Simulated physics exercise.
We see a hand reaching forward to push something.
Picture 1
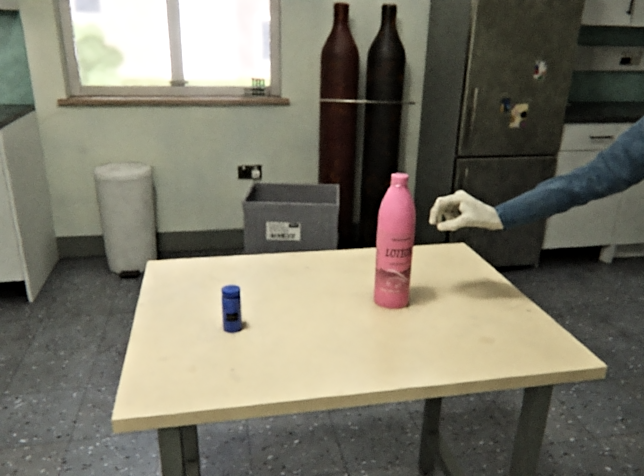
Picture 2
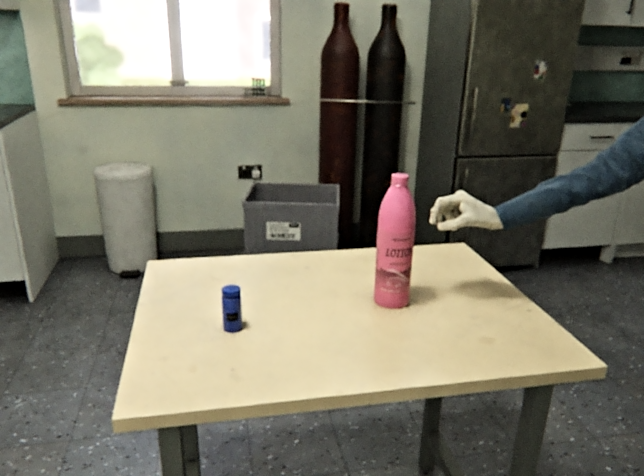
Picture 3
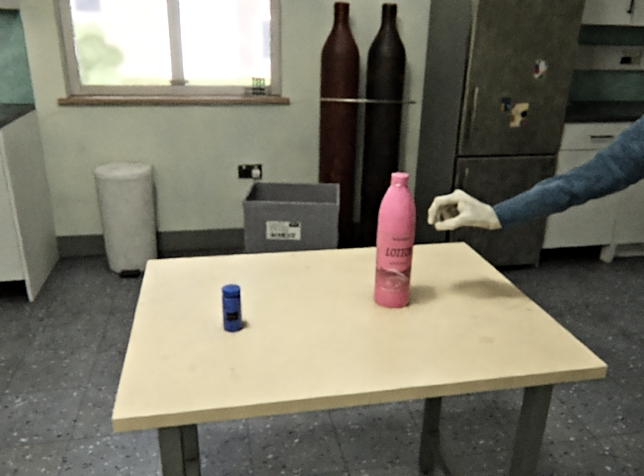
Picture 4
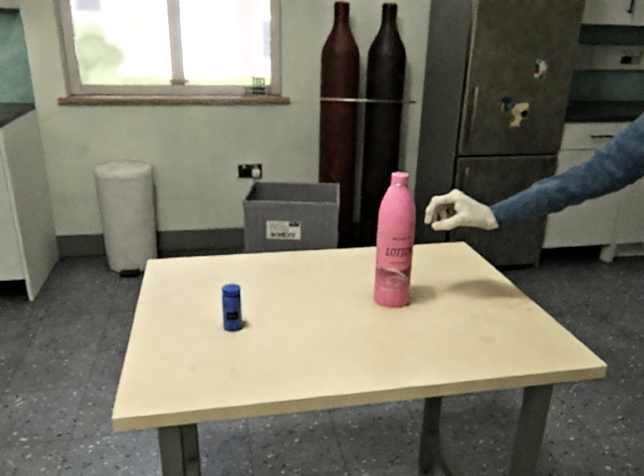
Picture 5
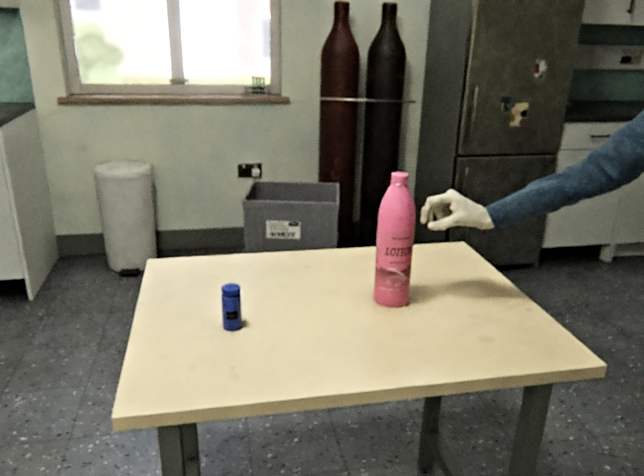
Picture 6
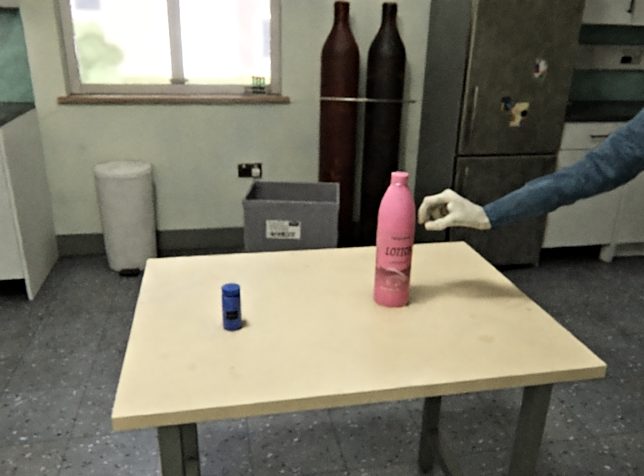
A tall pink lotion bottle stands right of centre on a pale table in a kitchen-like room, seen from the front and slightly above. A small blue container sits to its left, with a grey bin, two dark cylinders and a dark fridge behind. A pale hand in a blue sleeve edges slightly left towards the bottle, while the objects and camera stay still.
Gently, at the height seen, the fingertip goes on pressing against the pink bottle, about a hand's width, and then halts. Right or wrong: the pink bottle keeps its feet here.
Wrong, it falls.
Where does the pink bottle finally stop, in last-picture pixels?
The object ends up somewhere near (308, 290).
Then, 0.50 s after the last picture, pink bottle tipped 13° from how it was near (380, 238).
Then, 0.90 s after the last picture, pink bottle tipped 39° from how it was near (351, 245).
Then, 1.10 s after the last picture, pink bottle on its side near (308, 290).
At rest, tipped over on the table, pink bottle. Seen from the same camera at the end, pink bottle near (308, 290).
